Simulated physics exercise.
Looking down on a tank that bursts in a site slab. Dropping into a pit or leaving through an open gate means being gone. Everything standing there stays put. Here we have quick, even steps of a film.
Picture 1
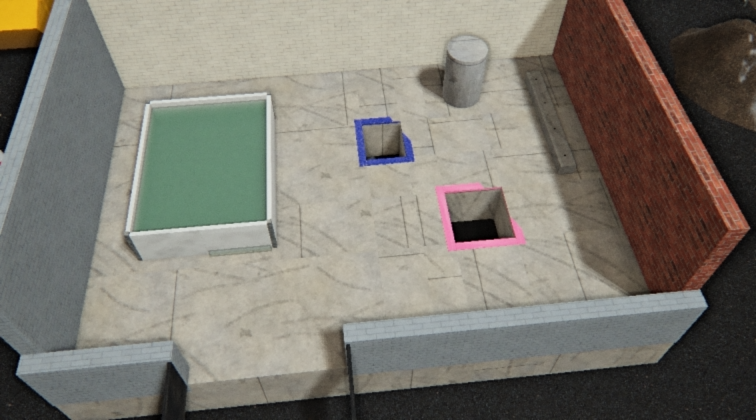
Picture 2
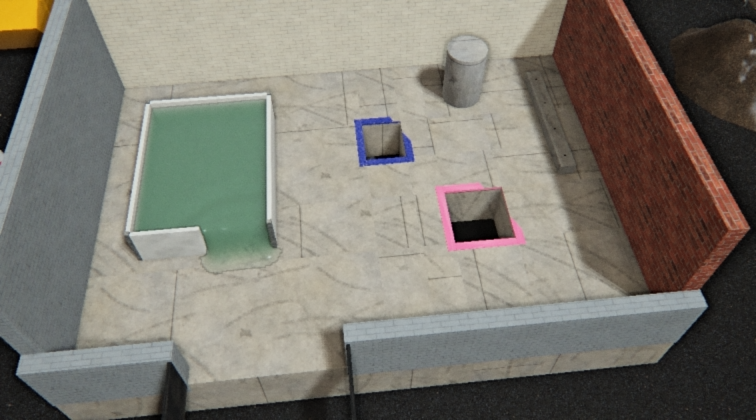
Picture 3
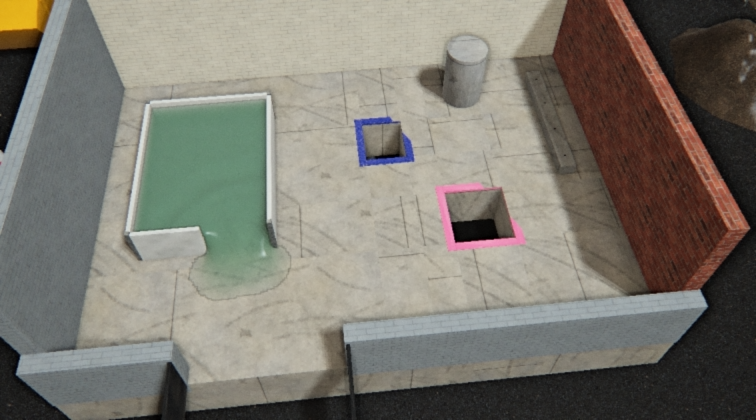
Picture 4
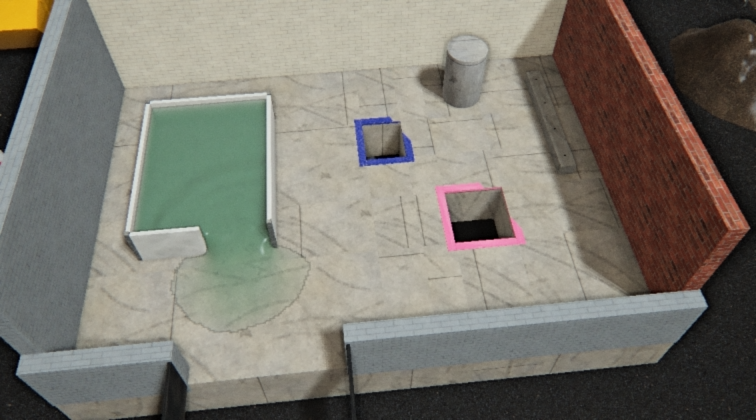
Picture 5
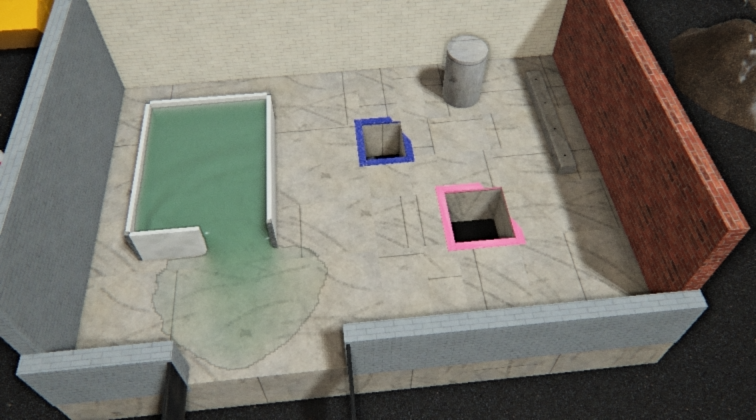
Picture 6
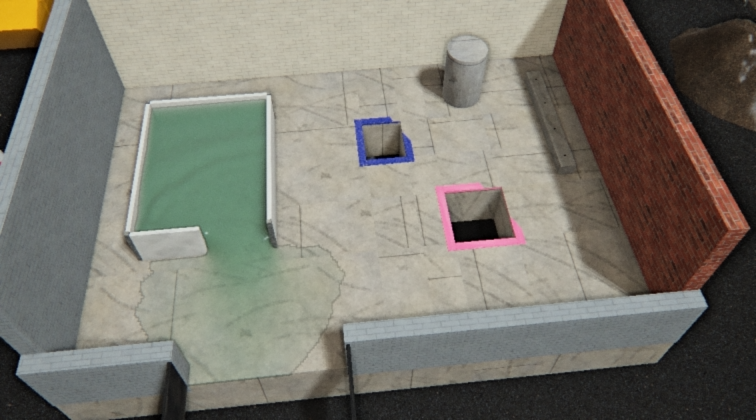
The video shows a white-walled tank of green water on a walled slab with two square pits; part of its front side opens, and water pours out, spreading across the floor toward the gap in the low front wall.
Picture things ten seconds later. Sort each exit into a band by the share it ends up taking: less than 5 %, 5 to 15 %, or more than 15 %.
Bands: Gate: More than 15 %; pink pit: Less than 5 %; blue pit: Less than 5 %.
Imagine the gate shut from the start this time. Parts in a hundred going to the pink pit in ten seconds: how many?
Some 12 in a hundred for pink.
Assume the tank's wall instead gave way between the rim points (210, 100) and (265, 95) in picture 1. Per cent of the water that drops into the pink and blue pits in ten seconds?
Pink about 6 %, blue about 8 %.
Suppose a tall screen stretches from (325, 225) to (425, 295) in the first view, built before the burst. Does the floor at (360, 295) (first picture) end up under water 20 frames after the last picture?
Point status: Inundated.
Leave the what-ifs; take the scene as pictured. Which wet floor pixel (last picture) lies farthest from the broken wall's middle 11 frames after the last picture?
The farthest point of the front sits at (505, 333).
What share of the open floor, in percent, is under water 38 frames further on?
I'd say 40 per cent.
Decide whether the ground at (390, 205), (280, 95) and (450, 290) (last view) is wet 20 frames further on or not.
Taking them as listed, I'd call them high and dry, high and dry and soaked through.
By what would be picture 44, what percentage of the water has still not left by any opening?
I'd say roughly 60 percent.
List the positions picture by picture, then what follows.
The water tank at (205, 161) is whole and still, in the first picture.
Water pours out at (238, 240) and has run to (274, 255), in the second picture.
The front is at (213, 294), out from the gap at (239, 241), in the third picture.
The front is at (216, 325), out from the gap at (239, 242), in the fourth picture.
The front is at a hidden place, out from the gap at (239, 242), in the fifth picture.
The front is at a hidden place, out from the gap at (239, 241), in the sixth picture.
A moment on, water covers 15 % of the floor; the gate 5 %, the pink pit 0 %, the blue pit 0 %.
Next, water covers 20 % of the floor; the gate 14 %, the pink pit 0 %, the blue pit 0 %.
Then, water covers 30 % of the floor; the gate 26 %, the pink pit 0 %, the blue pit 0 %.
Later, water covers 40 % of the floor; the gate 40 %, the pink pit 0 %, the blue pit 0 %.
In the end, water covers 50 % of the floor; the gate 53 %, the pink pit 2 %, the blue pit 0 %.
